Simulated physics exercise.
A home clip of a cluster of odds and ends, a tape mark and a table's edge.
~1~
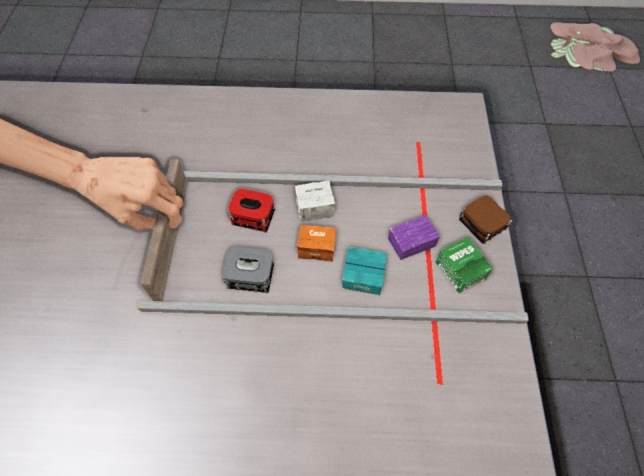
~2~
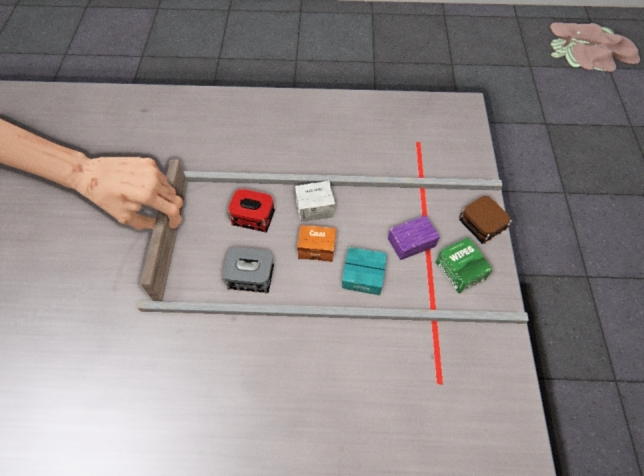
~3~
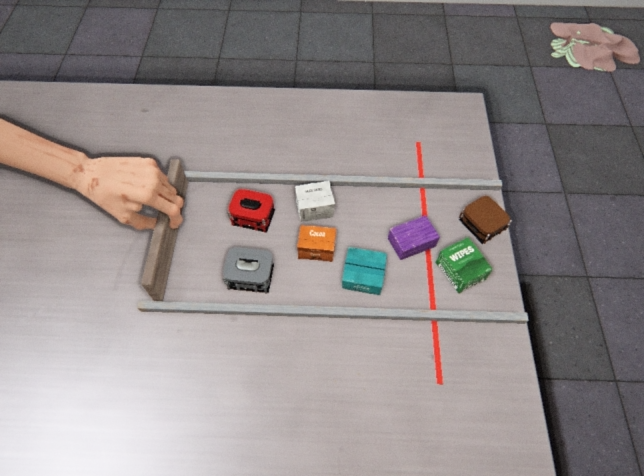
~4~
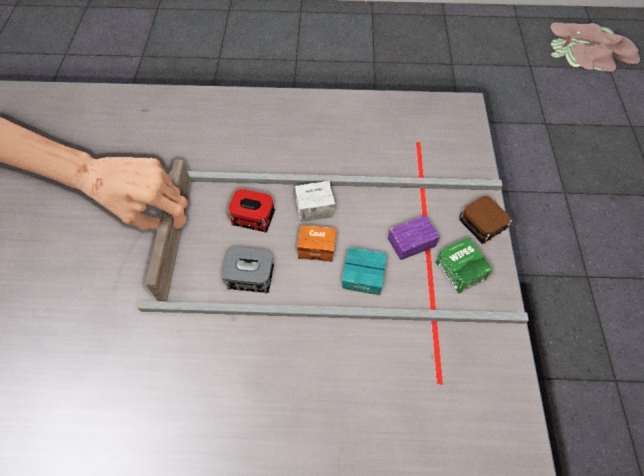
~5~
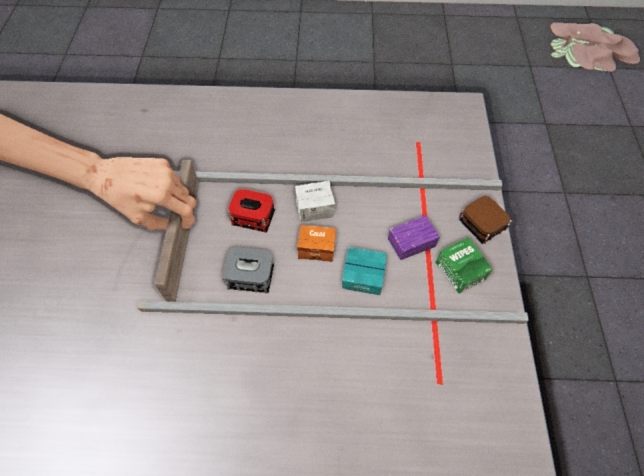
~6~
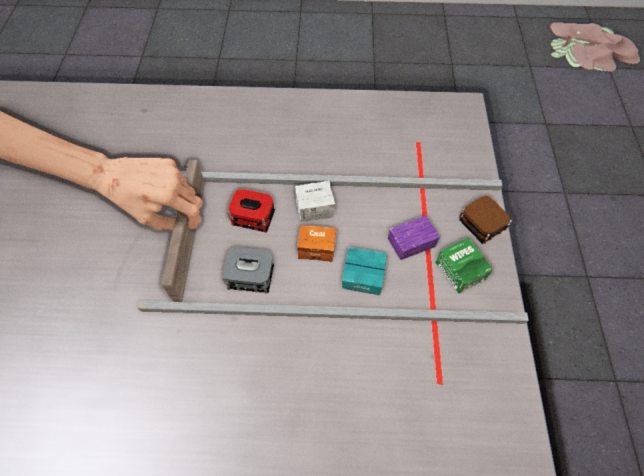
A hand held a wooden board at the left end of two rails on a table, then slid it slightly right toward the small colorful boxes and cases, which stayed still around a red line.
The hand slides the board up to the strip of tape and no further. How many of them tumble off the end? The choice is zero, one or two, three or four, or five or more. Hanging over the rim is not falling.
As it turns out, the number that fall off is one or two.
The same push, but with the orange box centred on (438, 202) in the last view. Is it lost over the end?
It comes down.
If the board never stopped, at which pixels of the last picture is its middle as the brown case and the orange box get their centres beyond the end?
Near (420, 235) and (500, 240).
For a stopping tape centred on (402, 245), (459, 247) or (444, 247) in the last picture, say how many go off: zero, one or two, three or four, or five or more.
One after another: Not one; three or four; one to two.
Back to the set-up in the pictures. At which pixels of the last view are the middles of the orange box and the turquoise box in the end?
The orange box stops around (448, 248); the turquoise box around (497, 289).
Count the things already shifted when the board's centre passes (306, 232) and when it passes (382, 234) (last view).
At the one place 5, at the other 7.
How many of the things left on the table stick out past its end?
Overhanging: 0.
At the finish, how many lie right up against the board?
That makes 3.
A little later, none off yet; brown case at rest near (484, 220); green box at rest near (463, 266); purple block at rest near (413, 238).
When it is over, the number that fall off is one or two; down, green box and brown case.
